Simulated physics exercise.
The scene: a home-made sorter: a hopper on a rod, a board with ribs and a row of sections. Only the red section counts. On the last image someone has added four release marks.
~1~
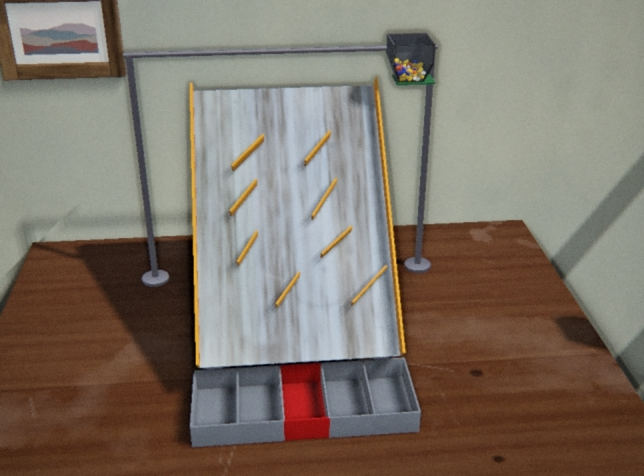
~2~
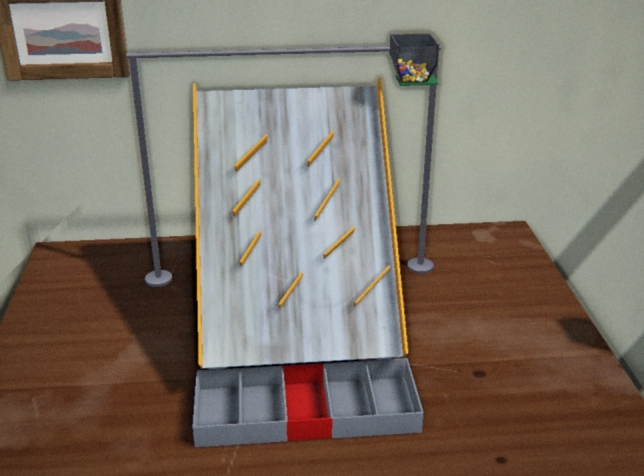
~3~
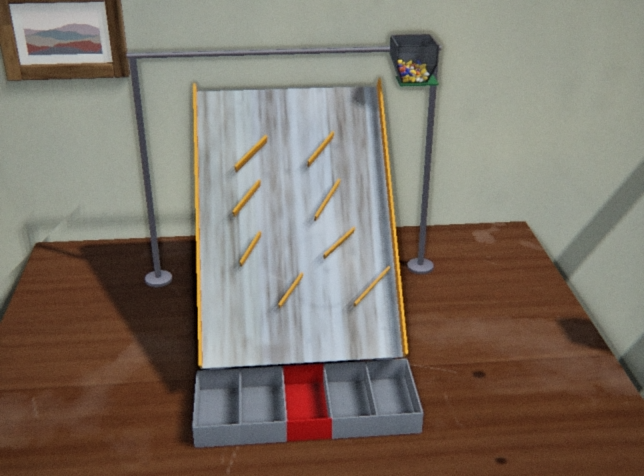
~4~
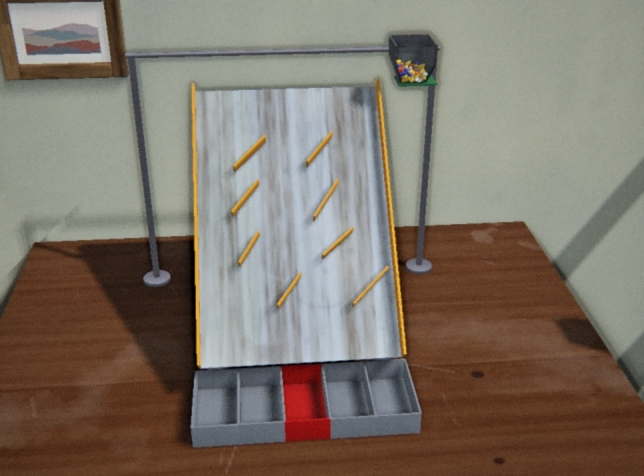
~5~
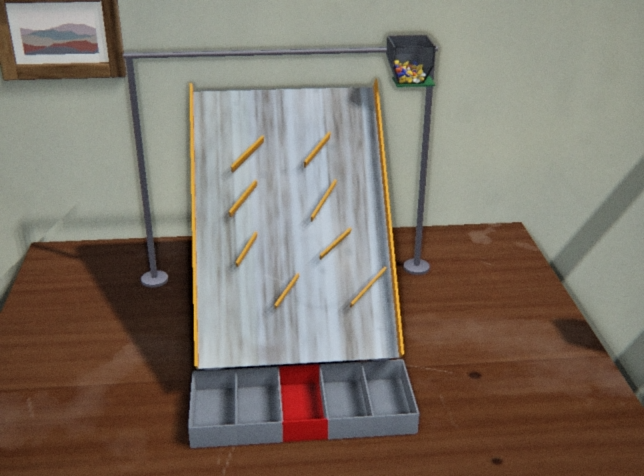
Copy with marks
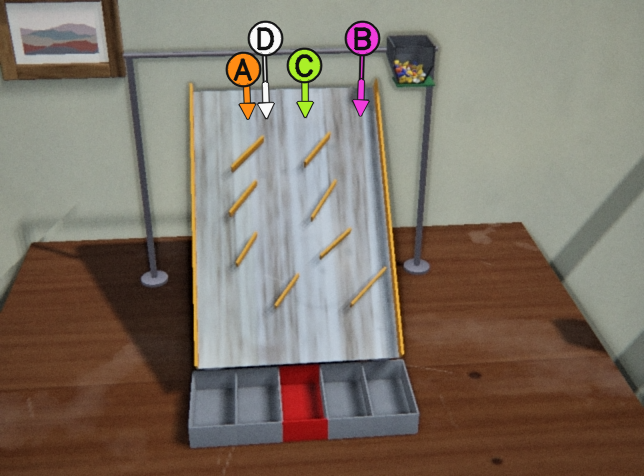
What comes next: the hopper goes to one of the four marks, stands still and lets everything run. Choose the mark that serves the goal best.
B is best.
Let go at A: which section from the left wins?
The first from the left.
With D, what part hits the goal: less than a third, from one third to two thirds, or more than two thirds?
It is less than a third.
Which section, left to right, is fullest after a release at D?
The first.
On the marked copy, mark A meets the board at (247, 113); mark B meets the board at (360, 110); mark C meets the board at (305, 111); mark D meets the board at (266, 112).
With A, a stray few in the red section, nearly all in other sections, a small part outside the box.
With B, about two thirds in the red section, about a quarter in other sections, a stray few held on the board.
With C, a stray few in the red section, nearly all in other sections.
With D, a small part in the red section, nearly all in other sections.
